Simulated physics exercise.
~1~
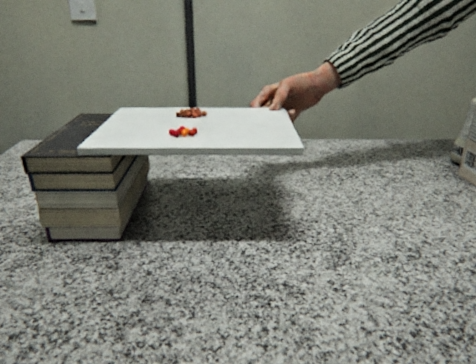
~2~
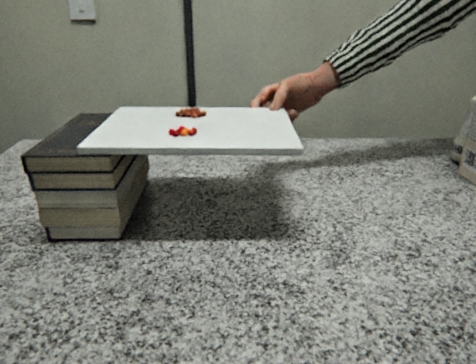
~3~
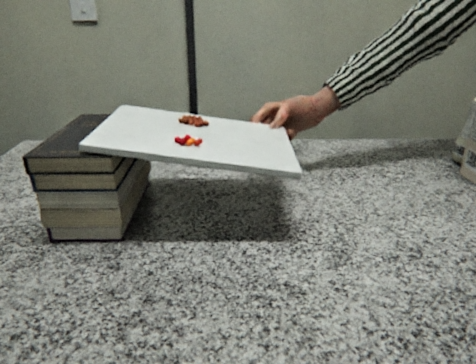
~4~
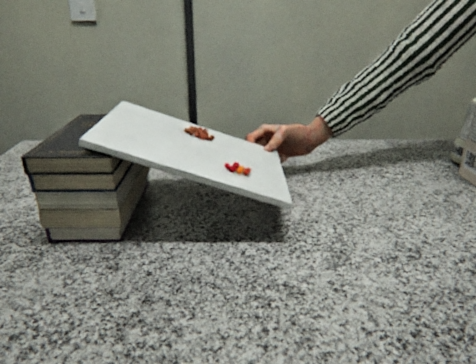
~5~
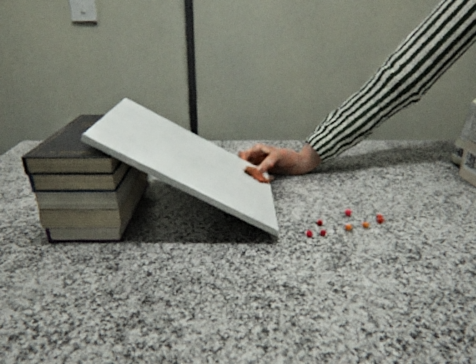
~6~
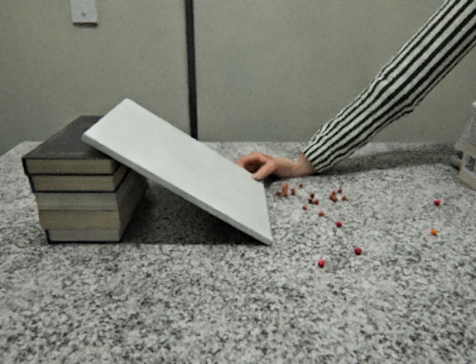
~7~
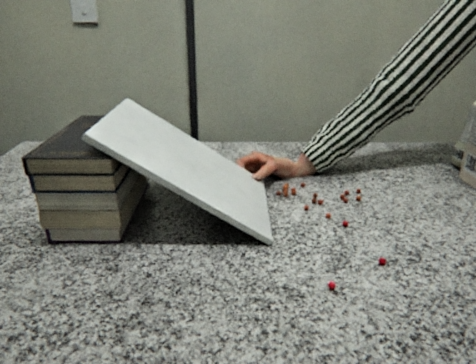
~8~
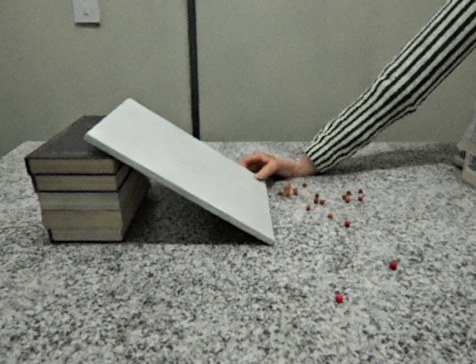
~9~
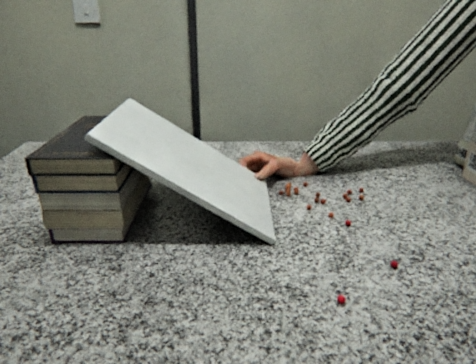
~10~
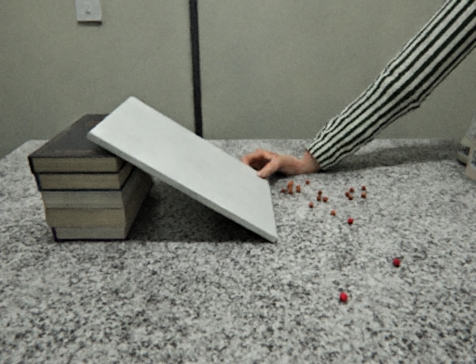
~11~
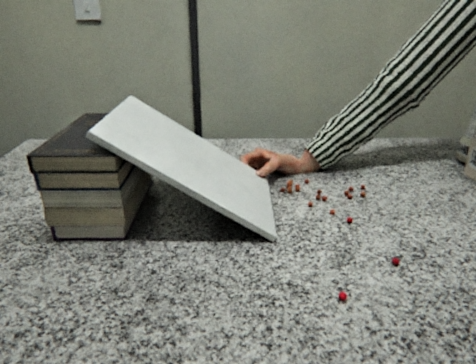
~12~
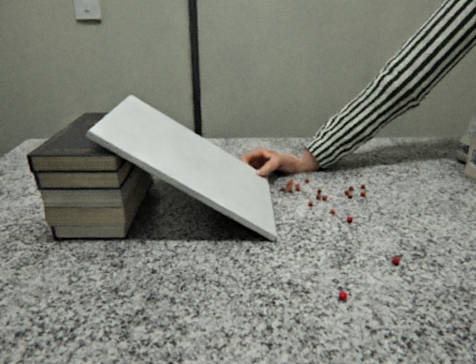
A white board tilts down under a hand, and small red pieces scatter across the counter.
